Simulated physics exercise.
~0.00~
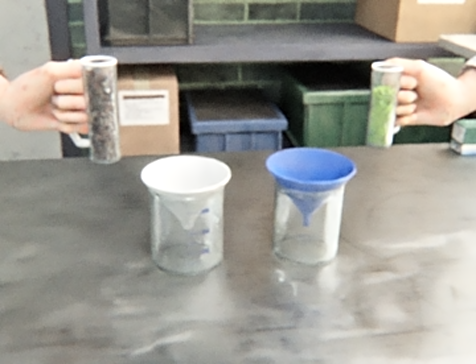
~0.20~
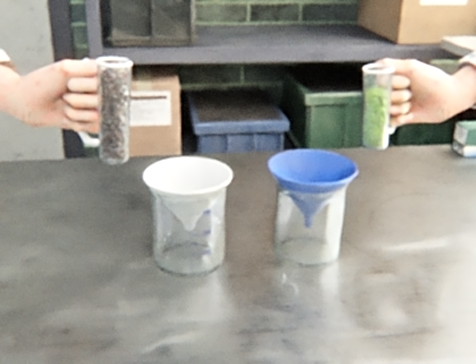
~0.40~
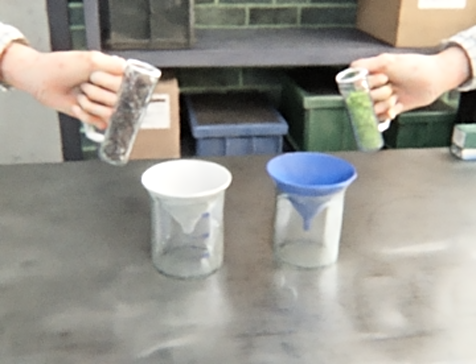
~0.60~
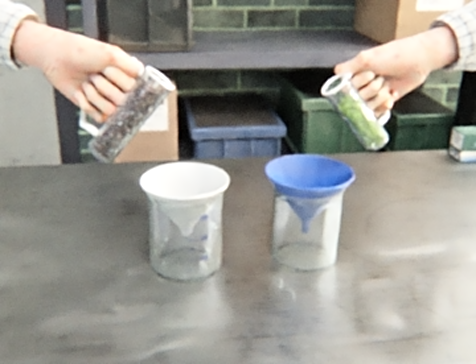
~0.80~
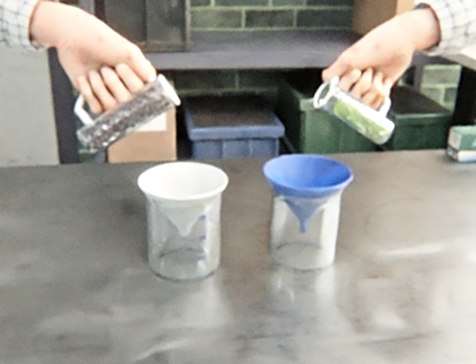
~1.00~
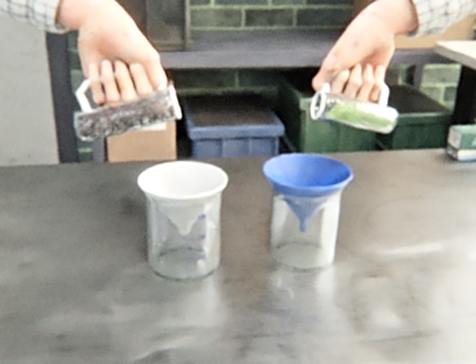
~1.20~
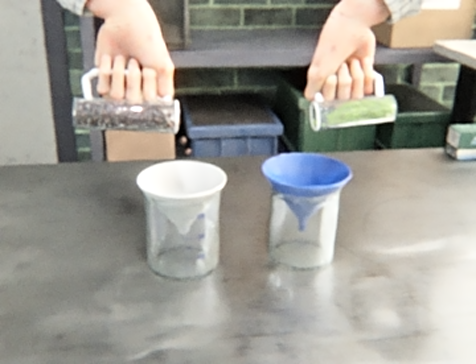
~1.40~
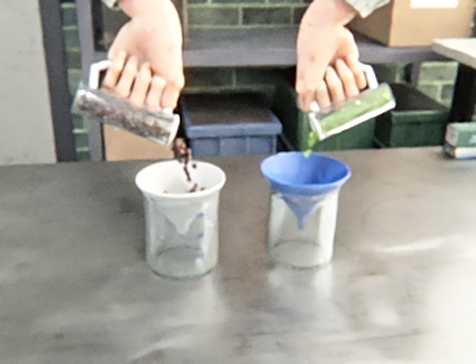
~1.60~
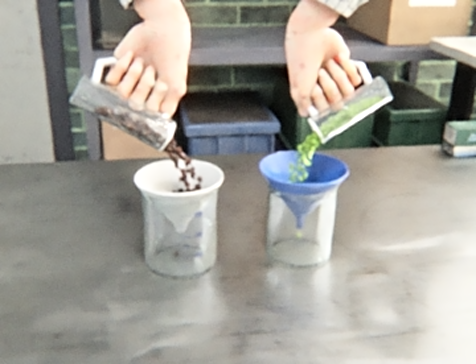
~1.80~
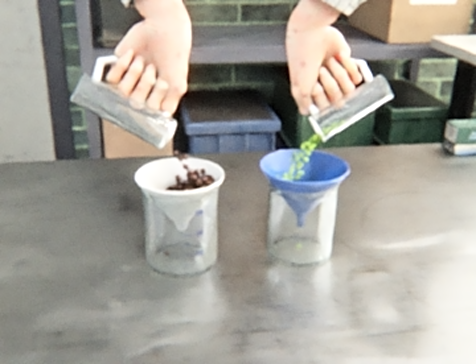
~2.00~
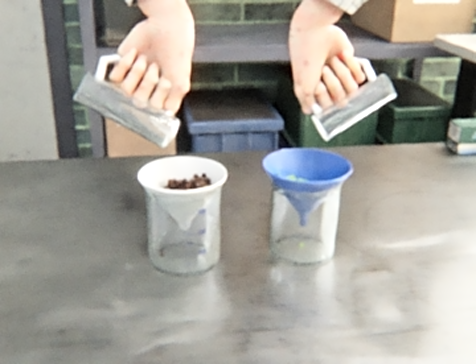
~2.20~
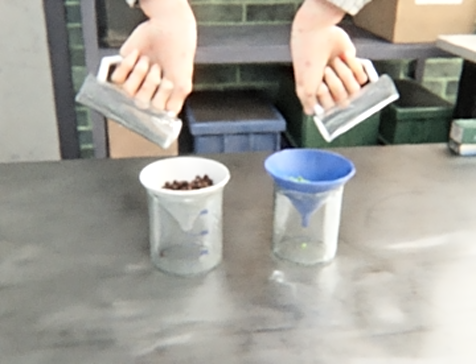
On a dark, smooth tabletop before shelves with bins and a green brick wall, seen from the front by a slightly swaying camera, two clear jars hold funnels, white on the left and blue on the right. A hand on each side holds a clear cup, the left filled with dark pieces and the right with green ones. The hands move inward and tip the cups over the funnels. Dark pieces tumble into the white funnel while green ones stream into the blue. Finally, both cups are empty, a dark heap sits in the white funnel, and green pieces remain in the blue one.
